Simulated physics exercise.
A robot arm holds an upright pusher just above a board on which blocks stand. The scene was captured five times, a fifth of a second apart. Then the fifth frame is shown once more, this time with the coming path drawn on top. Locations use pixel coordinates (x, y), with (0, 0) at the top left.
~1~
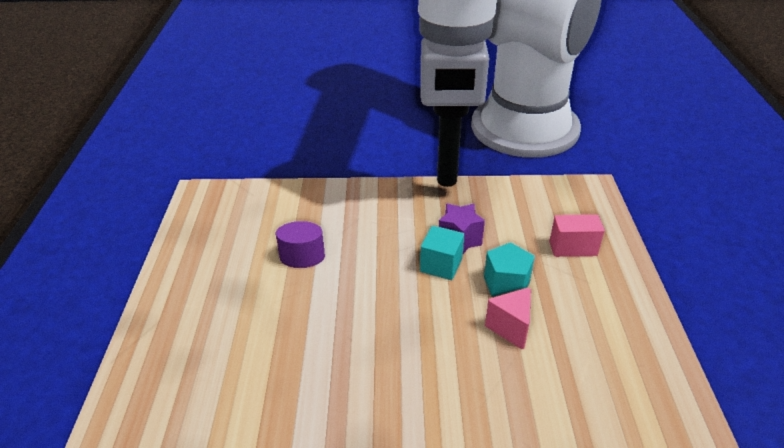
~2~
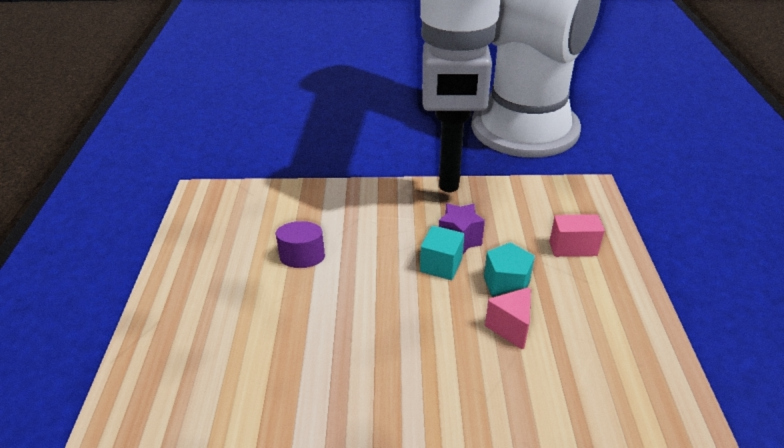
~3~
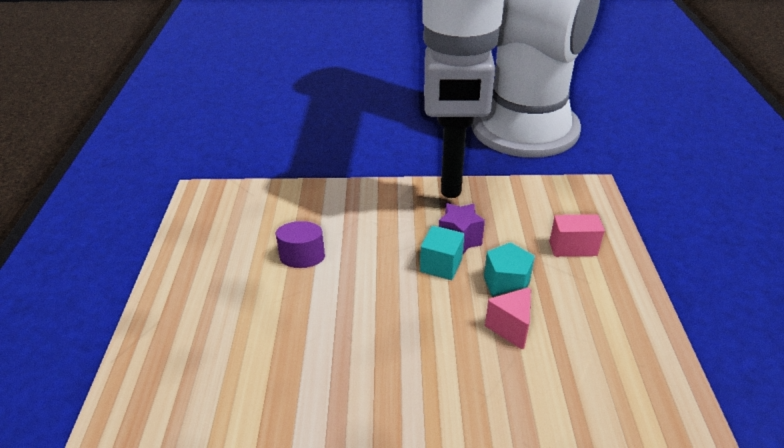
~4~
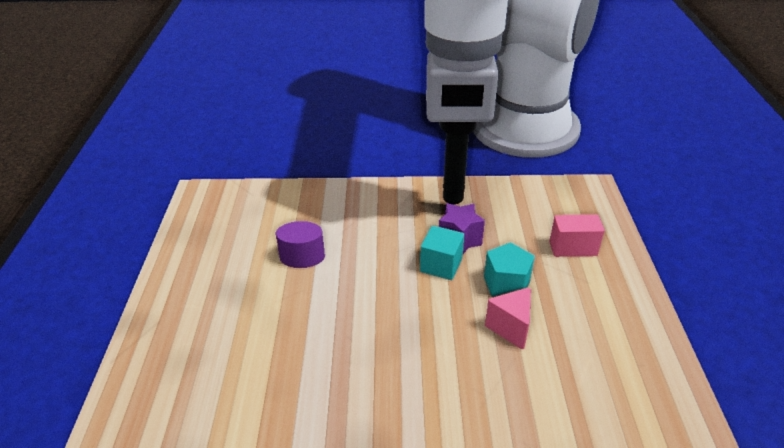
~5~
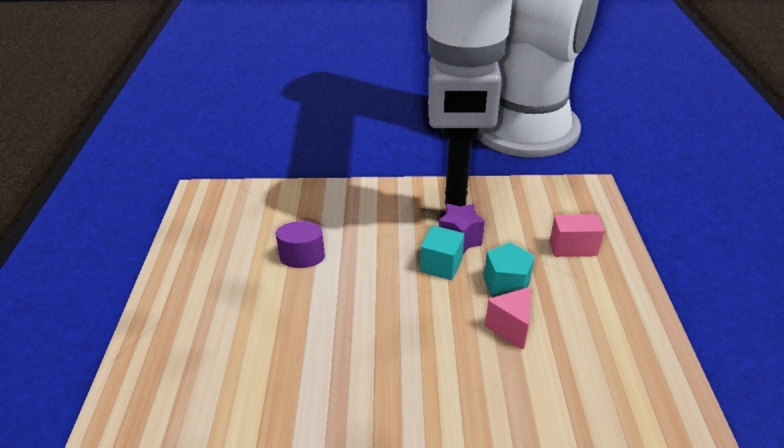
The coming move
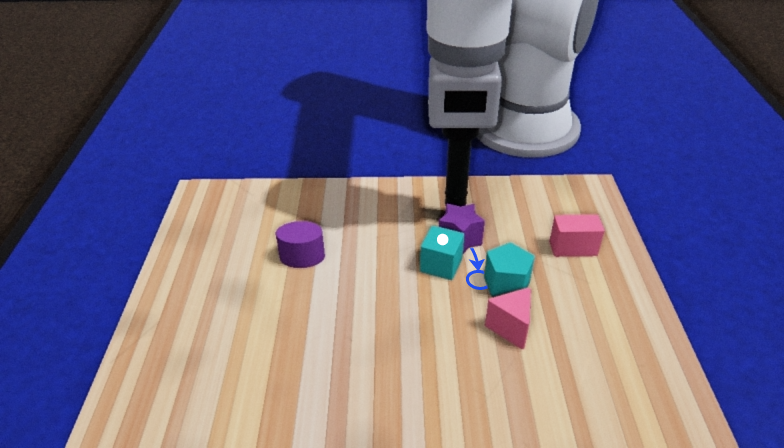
Robot arm slowly lowering its black pusher toward the purple star block on a striped wooden board, the coloured blocks staying still.
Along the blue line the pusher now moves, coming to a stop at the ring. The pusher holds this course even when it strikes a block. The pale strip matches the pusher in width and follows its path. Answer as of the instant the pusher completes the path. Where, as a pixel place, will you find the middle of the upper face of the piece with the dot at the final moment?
The spot you're after is about (423, 269) in the image.
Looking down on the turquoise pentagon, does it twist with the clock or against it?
Looking down, my answer is that the turquoise pentagon rotates anticlockwise.
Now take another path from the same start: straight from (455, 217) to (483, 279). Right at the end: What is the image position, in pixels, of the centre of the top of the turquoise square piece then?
I expect it at (426, 267).
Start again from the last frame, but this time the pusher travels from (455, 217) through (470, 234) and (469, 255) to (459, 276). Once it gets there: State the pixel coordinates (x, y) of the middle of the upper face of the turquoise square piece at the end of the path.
Roughly at (411, 276).
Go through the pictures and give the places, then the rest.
In the first frame, pusher tip (447, 182); block tops, turquoise square piece (443, 240); purple star block (462, 215); turquoise pentagon (511, 258); pink triangular block (516, 303).
In the second frame, pusher (449, 187); blocks unchanged.
In the third frame, pusher (451, 193); blocks unchanged.
In the fourth frame, pusher (453, 199); blocks unchanged.
In the fifth frame, pusher (455, 205); turquoise square piece (443, 240); purple star block (462, 215); turquoise pentagon (511, 258); pink triangular block (516, 303).
Path on the board, from (455, 217) by way of (471, 246) to (479, 280); the dot is on the turquoise square piece.
On the path given first. One third of the way, pusher (467, 225); turquoise square piece (441, 247), turned 20° clockwise; purple star block (467, 229).
Two thirds of the way, pusher (477, 245); turquoise square piece (434, 259), turned 35° clockwise; purple star block (470, 249), turned 25° clockwise; turquoise pentagon (515, 264), turned 25° anticlockwise.
At the end, pusher (481, 268); turquoise square piece (423, 269), turned 60° clockwise; purple star block (464, 270), turned 45° clockwise; turquoise pentagon (516, 265), turned 35° anticlockwise; pink triangular block in place.
